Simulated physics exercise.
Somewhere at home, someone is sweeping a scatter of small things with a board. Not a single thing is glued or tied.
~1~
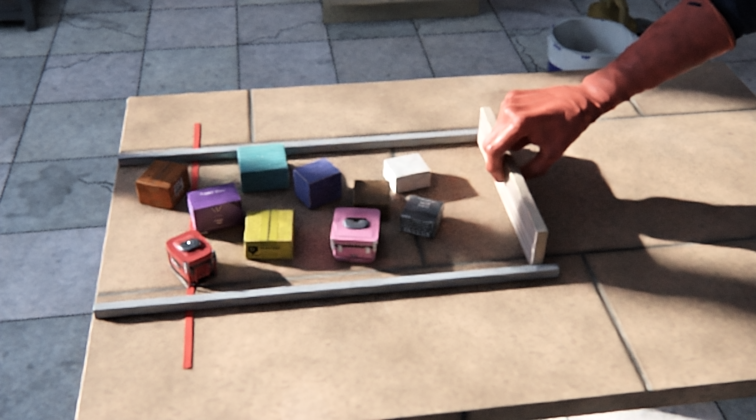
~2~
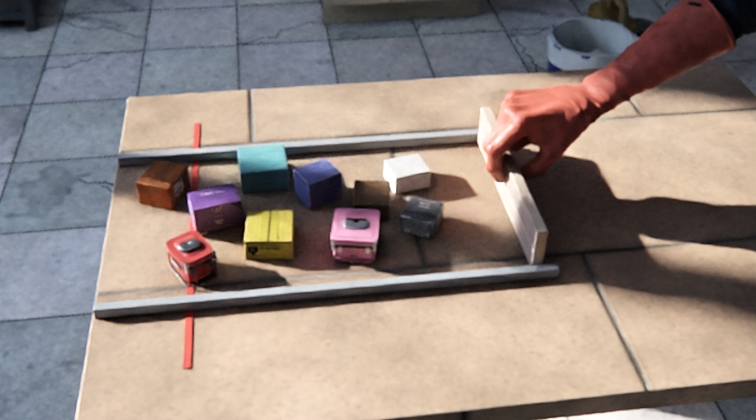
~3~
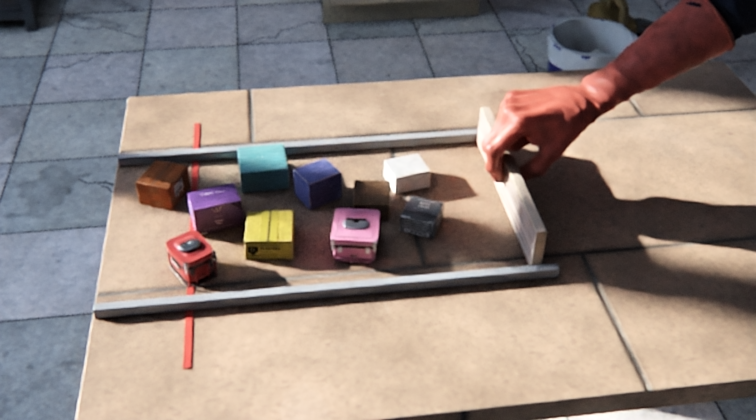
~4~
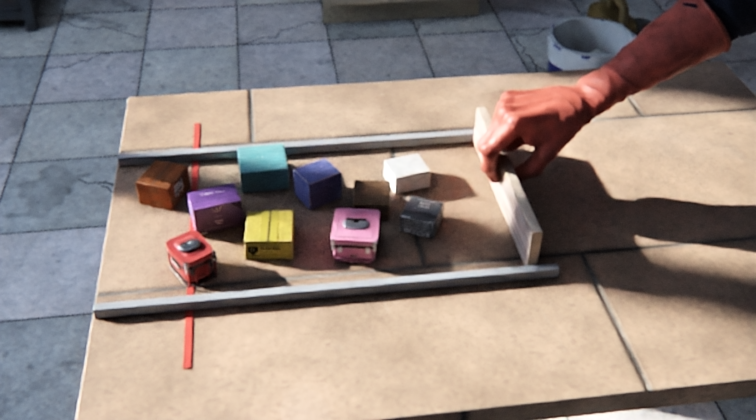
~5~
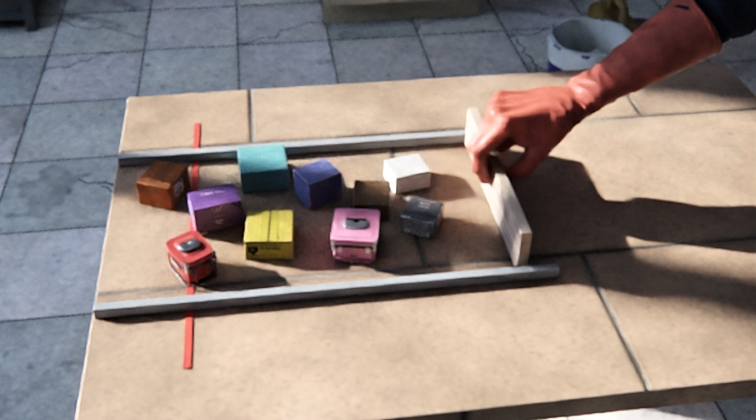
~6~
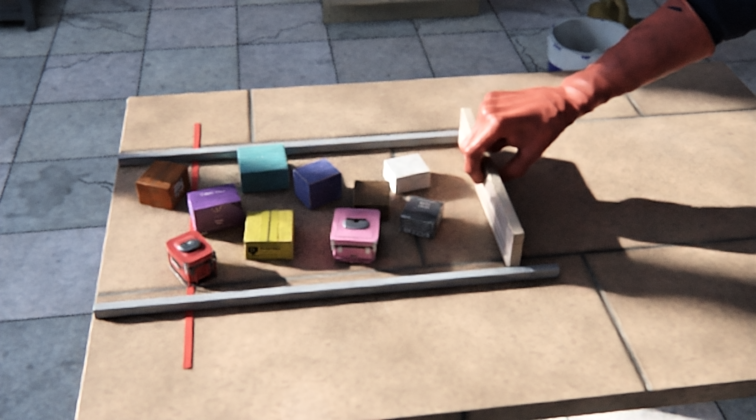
At the start, a hand holds a pale board upright between two grey rails on a tan tabletop, to the right of a scatter of small coloured blocks and boxes. The board barely moves at first, then the hand slides it a short way left, while the blocks stay still.
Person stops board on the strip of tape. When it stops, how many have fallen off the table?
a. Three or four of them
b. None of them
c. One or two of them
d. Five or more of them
The answer is a.
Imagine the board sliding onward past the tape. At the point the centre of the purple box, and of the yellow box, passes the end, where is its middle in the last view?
About (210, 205), and about (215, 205) for the other.
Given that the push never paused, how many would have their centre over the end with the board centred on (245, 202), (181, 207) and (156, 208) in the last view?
Middles past end - pos 1: 0, pos 2: 4, pos 3: 7.
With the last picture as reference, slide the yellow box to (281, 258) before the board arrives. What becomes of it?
From that start, the object then does not stay.
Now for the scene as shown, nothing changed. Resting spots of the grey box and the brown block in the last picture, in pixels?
In the last picture they sit at about (172, 245) and about (165, 216).
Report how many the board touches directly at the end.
3.
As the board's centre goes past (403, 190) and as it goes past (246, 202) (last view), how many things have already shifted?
In order, the tallies are 4 and 10.
Soon after, none off yet; orange box at rest near (164, 185); red case at rest near (191, 258); purple box at rest near (215, 209).
In the end, the number that fall off is three or four; gone, yellow box, purple box, red case and orange box.
